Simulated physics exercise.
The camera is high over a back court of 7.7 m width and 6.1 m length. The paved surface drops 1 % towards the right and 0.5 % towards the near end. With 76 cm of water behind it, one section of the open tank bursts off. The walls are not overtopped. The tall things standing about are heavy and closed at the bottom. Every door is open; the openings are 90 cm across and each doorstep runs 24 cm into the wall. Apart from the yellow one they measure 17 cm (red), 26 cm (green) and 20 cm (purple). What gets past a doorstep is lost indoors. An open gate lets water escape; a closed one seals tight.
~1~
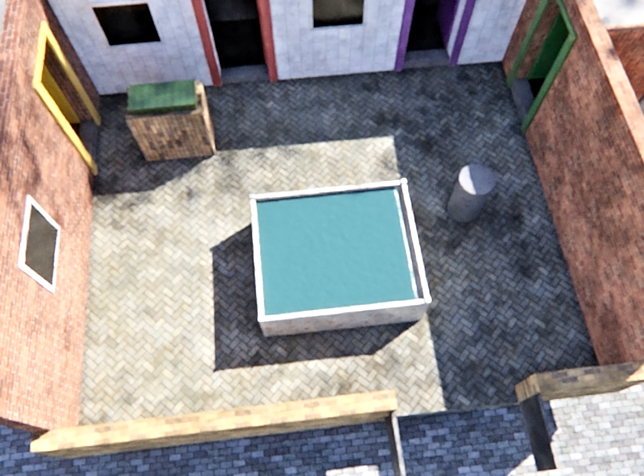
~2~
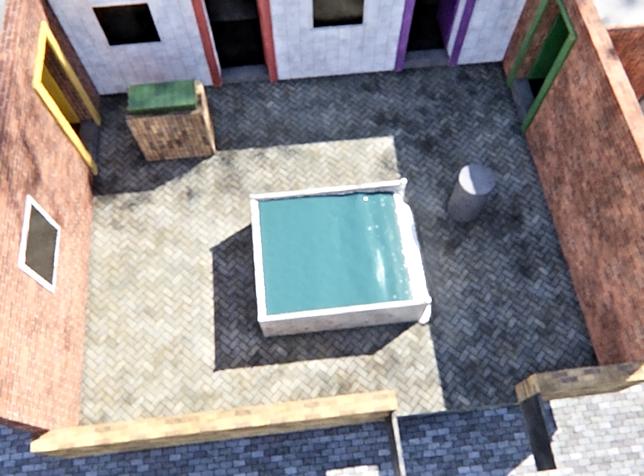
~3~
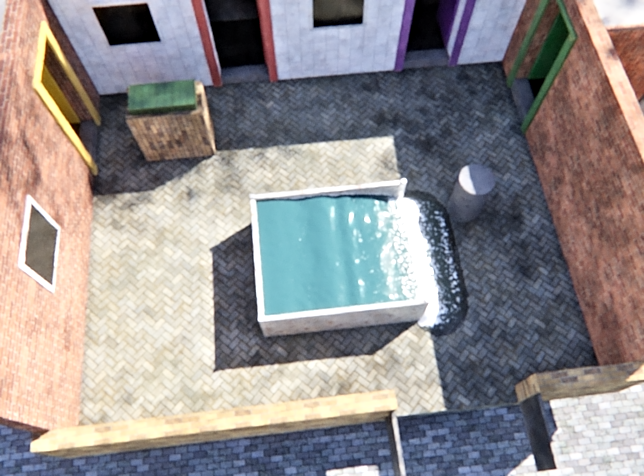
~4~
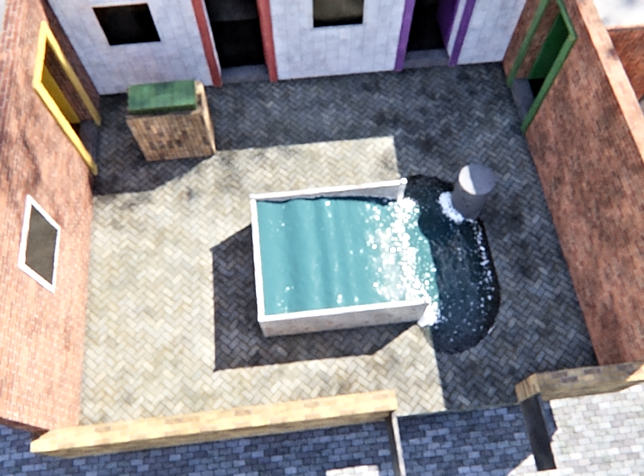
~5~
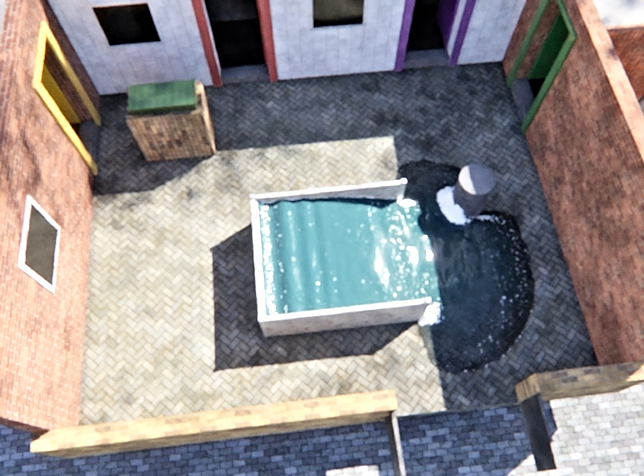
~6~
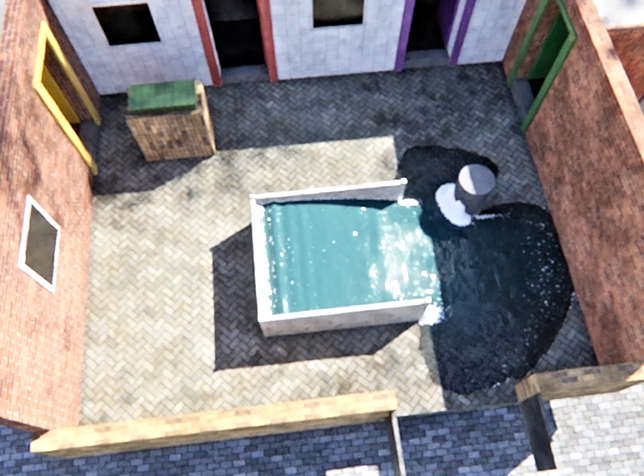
Water burst out through the right side of an open tank in a paved courtyard, then spread in a widening dark pool around a grey cylinder and out towards the brick wall on the right.
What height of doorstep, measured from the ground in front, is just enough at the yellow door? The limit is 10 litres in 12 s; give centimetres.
At least 7 cm or so.
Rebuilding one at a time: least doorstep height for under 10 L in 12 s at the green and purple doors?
About 18 cm at green and 19 cm at purple.
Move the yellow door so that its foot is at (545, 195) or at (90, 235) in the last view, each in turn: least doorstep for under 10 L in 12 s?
About 26 and 6.0 cm.
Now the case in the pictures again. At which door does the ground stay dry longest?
Last comes the yellow one.
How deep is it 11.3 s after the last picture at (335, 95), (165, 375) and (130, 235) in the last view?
Roughly 4, 7 and 5 cm, in turn.
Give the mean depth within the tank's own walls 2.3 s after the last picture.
Some 16 cm.
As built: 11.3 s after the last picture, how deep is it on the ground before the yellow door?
Roughly 8.0 cm deep.
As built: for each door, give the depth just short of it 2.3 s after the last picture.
Depths in cm: Yellow 0, red 0, green 6, purple 21.
Then, 0.7 s after the last picture water covers 25 % of the floor, deepest (50 cm) near (559, 264); it has not reached the yellow door.
Then, 2.3 s after the last picture water covers 40 % of the floor, deepest (41 cm) near (595, 375); it has not reached the yellow door.
Then, 11.3 s after the last picture water covers 95 % of the floor, deepest (10 cm) near (287, 212); 8 cm at the yellow door, 0 litres in over its 20 cm doorstep.
At the yellow door as built, the water peaked near 10 cm, 8.9 s after the last picture.
With a doorstep of 6.5 cm, 16 litres would have come in within the 12 s; with 8.5 cm, 4 litres. So under 10 litres takes about 7 cm.
